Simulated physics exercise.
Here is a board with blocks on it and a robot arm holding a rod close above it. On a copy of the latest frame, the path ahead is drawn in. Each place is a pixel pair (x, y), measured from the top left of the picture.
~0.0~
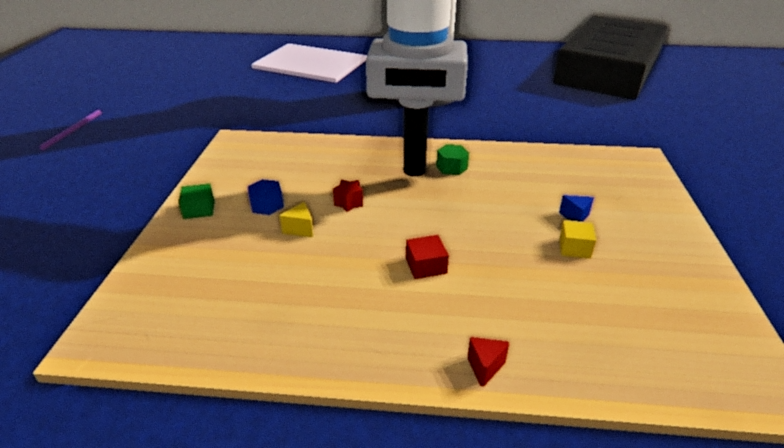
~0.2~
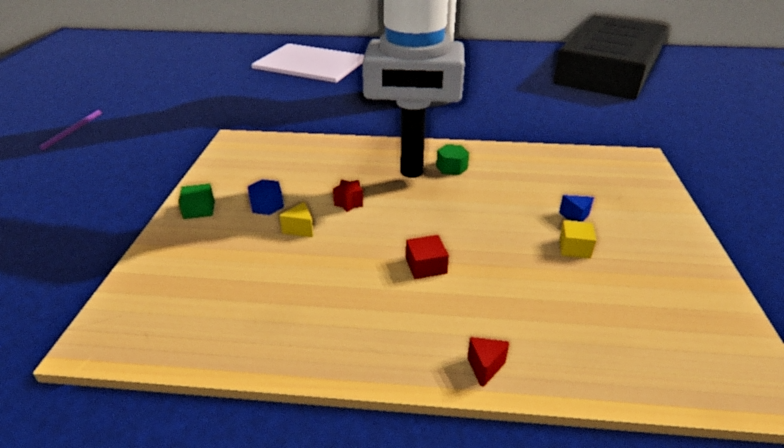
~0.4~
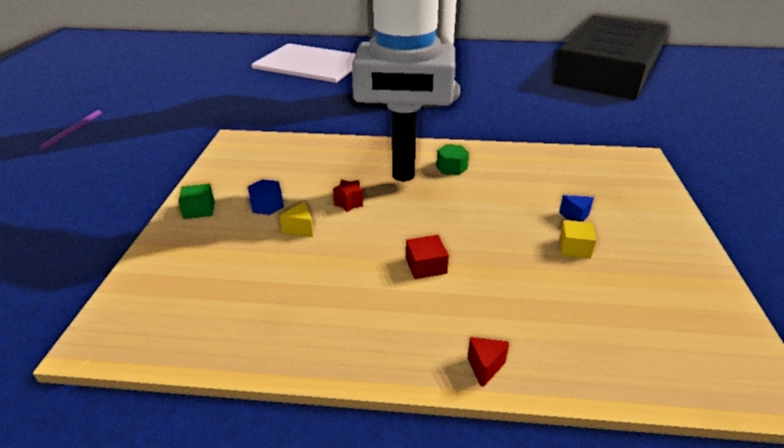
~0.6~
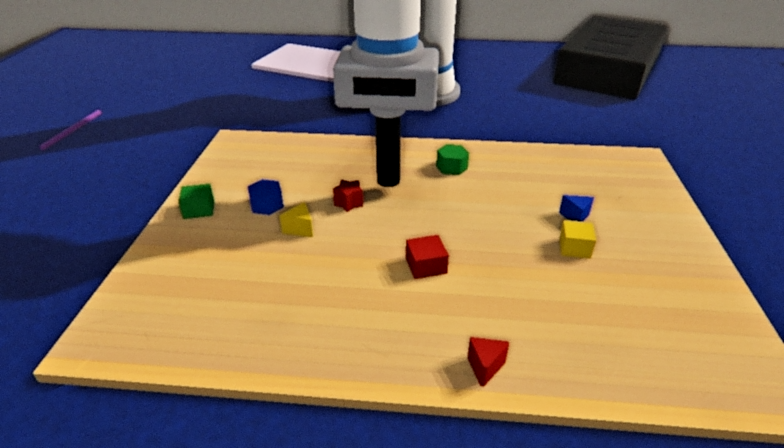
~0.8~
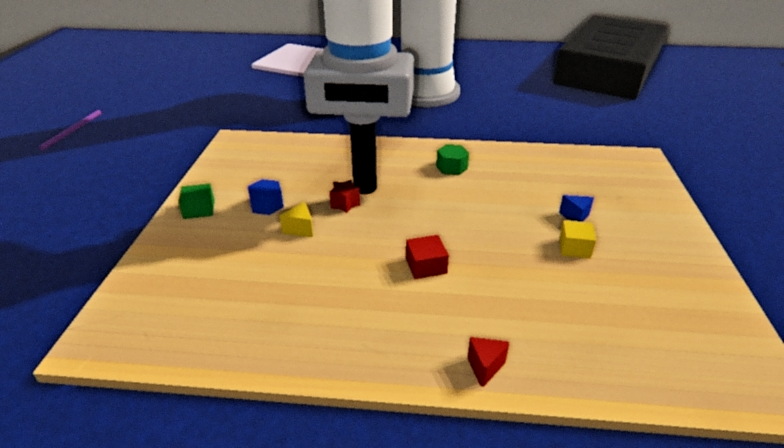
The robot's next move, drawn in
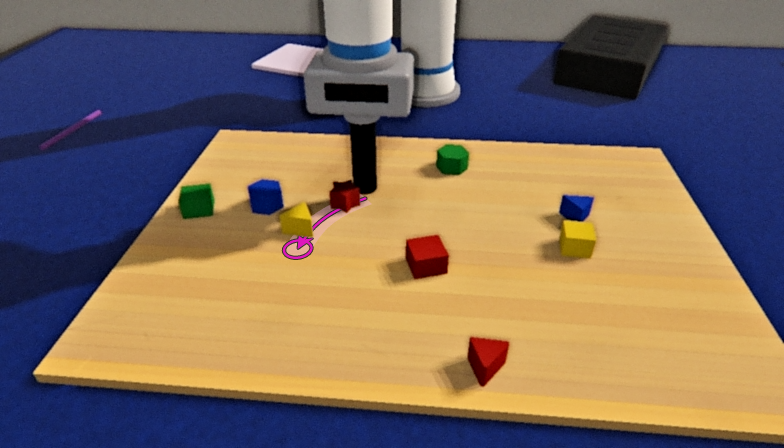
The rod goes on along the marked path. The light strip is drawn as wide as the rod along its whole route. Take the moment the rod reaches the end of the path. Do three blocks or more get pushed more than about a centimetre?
Going by the path, no.
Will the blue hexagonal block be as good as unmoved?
My answer is yes.
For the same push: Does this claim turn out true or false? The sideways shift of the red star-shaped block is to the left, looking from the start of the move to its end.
Verdict: False.
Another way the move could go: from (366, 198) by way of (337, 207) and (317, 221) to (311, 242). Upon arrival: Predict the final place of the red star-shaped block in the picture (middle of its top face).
Its top centre lands on (290, 203).
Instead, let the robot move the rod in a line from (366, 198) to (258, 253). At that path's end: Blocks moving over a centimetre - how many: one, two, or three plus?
A pair of blocks is moved.
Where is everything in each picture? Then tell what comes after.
In the first frame, tip of the rod at (415, 171), middles of tops, blue hexagonal block at (264, 188), yellow triangular block at (298, 212), red star-shaped block at (348, 186).
In the second frame, rod at (412, 172), nothing pushed.
In the third frame, rod at (403, 176), nothing pushed.
In the fourth frame, rod at (388, 182), nothing pushed.
In the fifth frame, rod at (365, 188), blue hexagonal block at (264, 188), yellow triangular block at (298, 212), red star-shaped block at (344, 187).
The line goes from (366, 198) through (337, 210) and (314, 227) to (298, 249).
What follows on the original path. One third of the way, rod at (336, 200); red star-shaped block at (312, 198).
Two thirds of the way, rod at (312, 217); yellow triangular block at (281, 218), turned 65° anticlockwise; red star-shaped block at (290, 204), turned 55° clockwise.
At the end, rod at (296, 238); blue hexagonal block unmoved; yellow triangular block at (270, 226); red star-shaped block at (289, 205), turned 65° clockwise.
